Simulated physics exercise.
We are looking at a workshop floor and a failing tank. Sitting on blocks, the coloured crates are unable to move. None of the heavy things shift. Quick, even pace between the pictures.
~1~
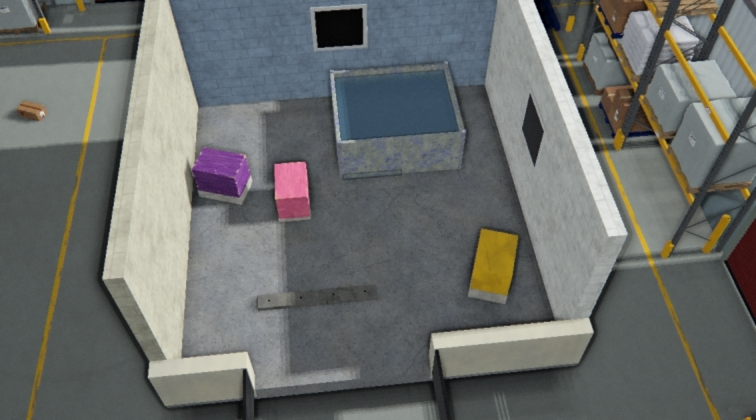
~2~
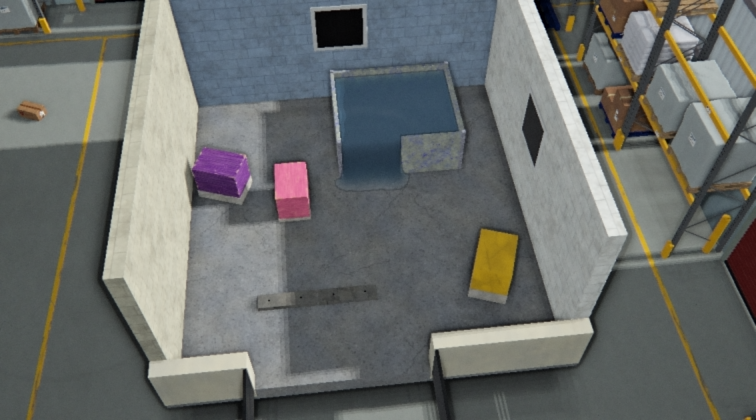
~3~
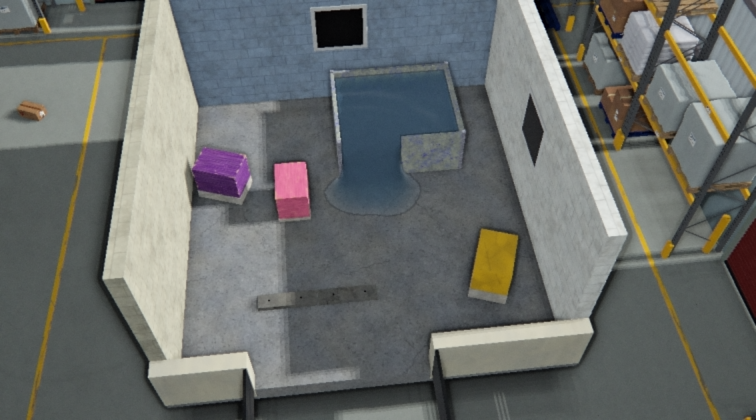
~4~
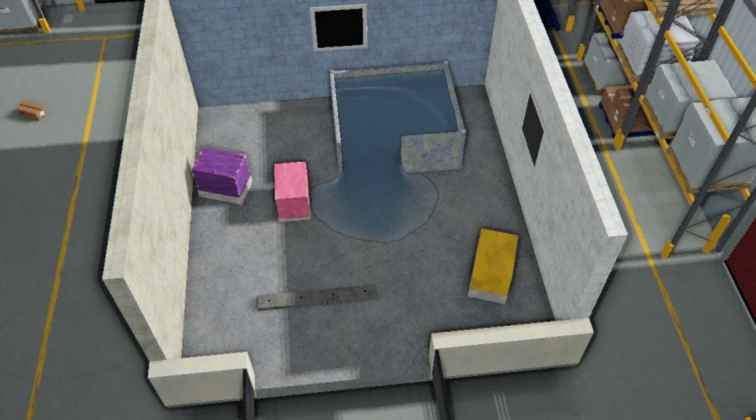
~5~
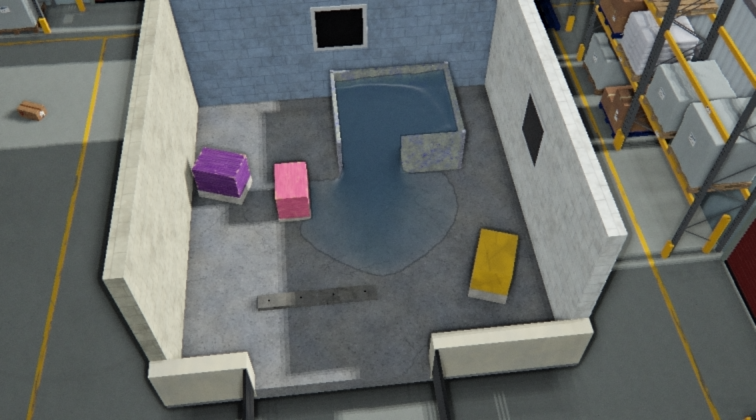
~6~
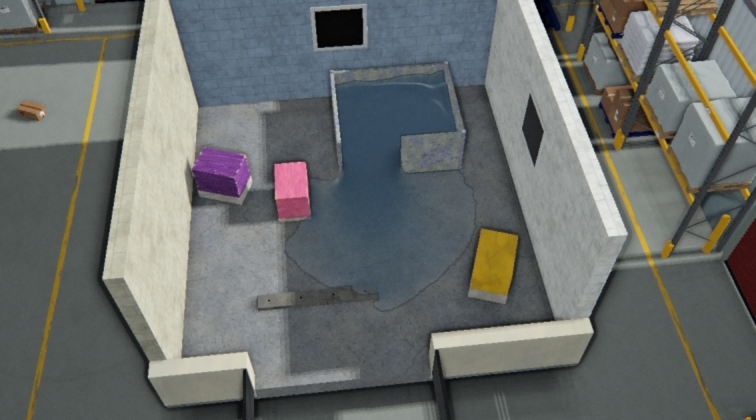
Water in a tank against the blue back wall sits still, then pours through a gap at the left of its front side. It spreads across the grey floor in a widening rounded pool, reaching the pink crate, then the dark strip and the yellow crate, while the crates stay in place.
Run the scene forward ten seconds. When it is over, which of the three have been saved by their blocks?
The pink crate comes through with water on it; the yellow crate comes through untouched; the purple crate comes through untouched.
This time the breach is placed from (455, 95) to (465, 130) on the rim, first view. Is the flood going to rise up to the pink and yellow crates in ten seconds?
Within ten seconds the pink crate is drenched and the yellow crate is drenched.
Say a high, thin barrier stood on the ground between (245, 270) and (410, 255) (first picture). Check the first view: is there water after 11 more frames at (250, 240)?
At that place: Awash.
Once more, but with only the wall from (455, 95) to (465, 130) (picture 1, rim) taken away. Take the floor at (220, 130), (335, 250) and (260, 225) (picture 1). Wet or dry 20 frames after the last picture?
Taken in turn, that's reached, reached, and finally not reached.
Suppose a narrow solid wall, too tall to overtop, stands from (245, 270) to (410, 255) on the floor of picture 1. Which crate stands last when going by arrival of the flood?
The purple-painted one.
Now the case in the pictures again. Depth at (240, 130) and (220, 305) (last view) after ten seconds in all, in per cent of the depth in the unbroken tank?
Estimate, in order: 4 and 6 percent.
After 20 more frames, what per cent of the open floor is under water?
Near 60 in a hundred.
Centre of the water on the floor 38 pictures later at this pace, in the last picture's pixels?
Roughly (374, 214) in the last picture.
A moment on, water covers 45 % of the floor; the pink crate water round its plinth, the yellow crate water round its plinth, the purple crate not reached.
Next, water covers 55 % of the floor; the pink crate water round its plinth, the yellow crate water round its plinth, the purple crate not reached.
Then, water covers 60 % of the floor; the pink crate water round its plinth, the yellow crate water round its plinth, the purple crate not reached.
Later, water covers 85 % of the floor; the pink crate water round its plinth, the yellow crate water round its plinth, the purple crate water round its plinth.
In the end, water covers 95 % of the floor; the pink crate was topped, the yellow crate stayed above the water, the purple crate stayed above the water.
